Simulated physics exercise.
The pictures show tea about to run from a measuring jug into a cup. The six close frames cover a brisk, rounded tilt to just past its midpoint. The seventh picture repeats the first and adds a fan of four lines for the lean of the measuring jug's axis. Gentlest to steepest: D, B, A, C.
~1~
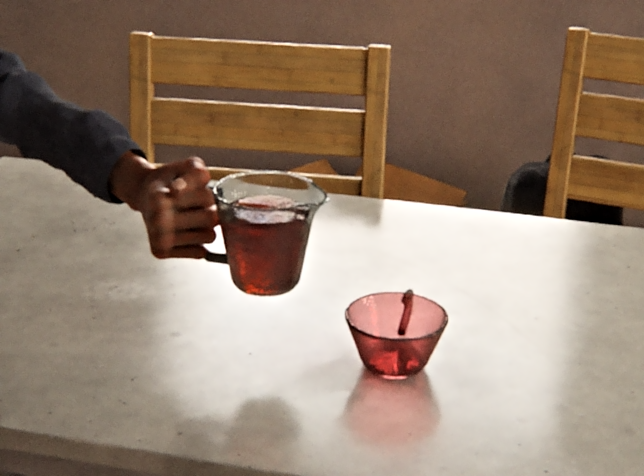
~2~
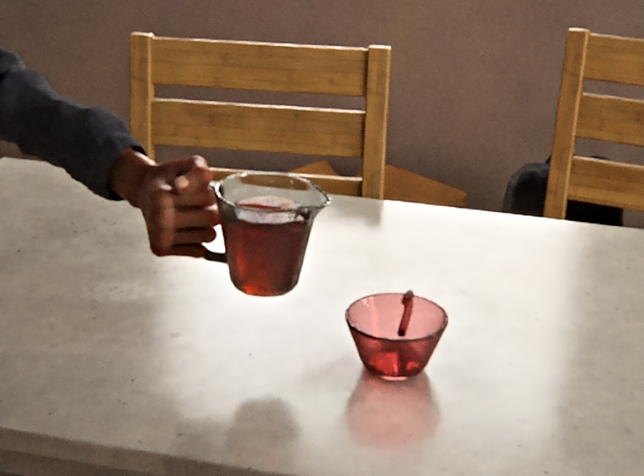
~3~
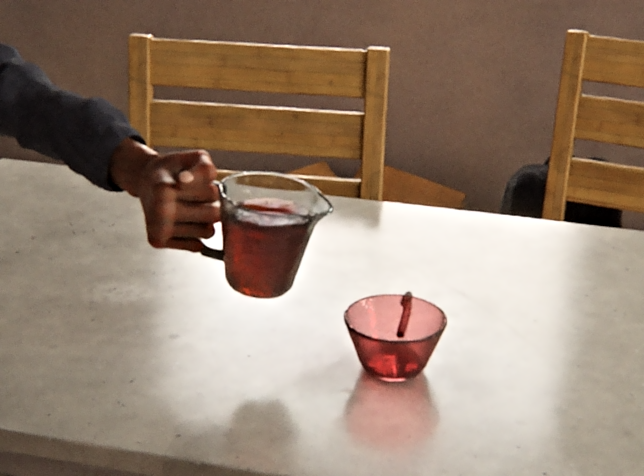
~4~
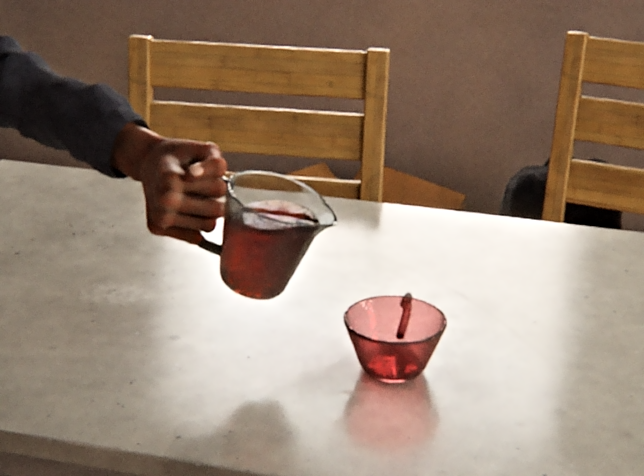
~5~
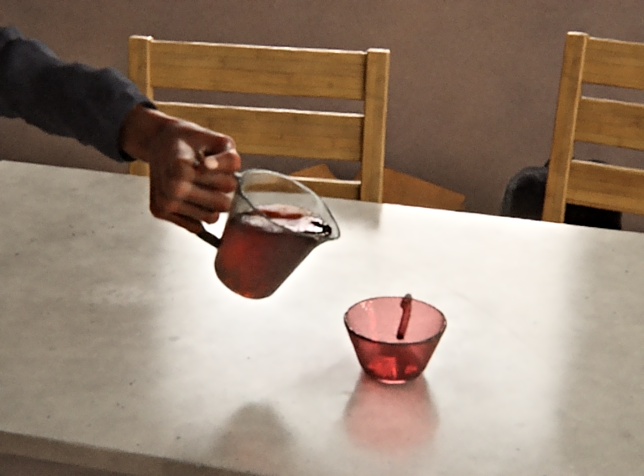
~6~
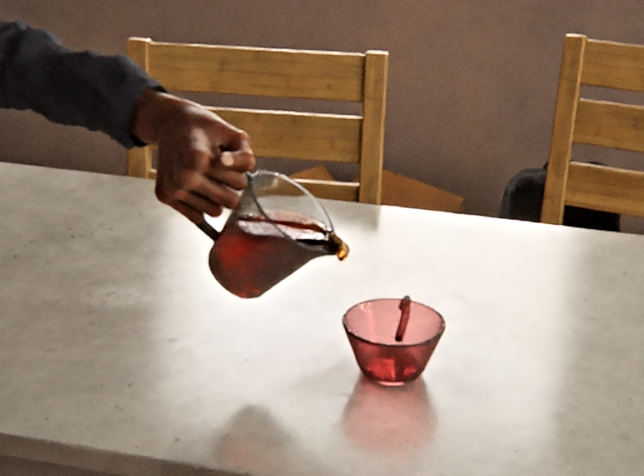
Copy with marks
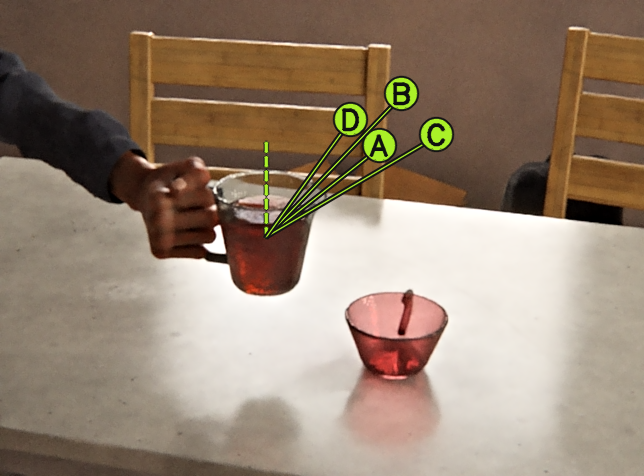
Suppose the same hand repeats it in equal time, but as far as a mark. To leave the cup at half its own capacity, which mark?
C is best.
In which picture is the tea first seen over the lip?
In picture 6.
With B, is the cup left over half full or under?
Under.
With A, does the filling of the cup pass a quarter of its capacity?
Yes.
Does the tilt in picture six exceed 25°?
Yes, it does.
On the marked copy, A at (367, 157); B at (391, 107); C at (423, 144); D at (341, 133).
With A, the cup ends with about 35 % of what it can hold.
With B, the cup ends with about 20 % of what it can hold.
With C, the cup ends with about 50 % of what it can hold.
With D, the cup ends with about 9 % of what it can hold.
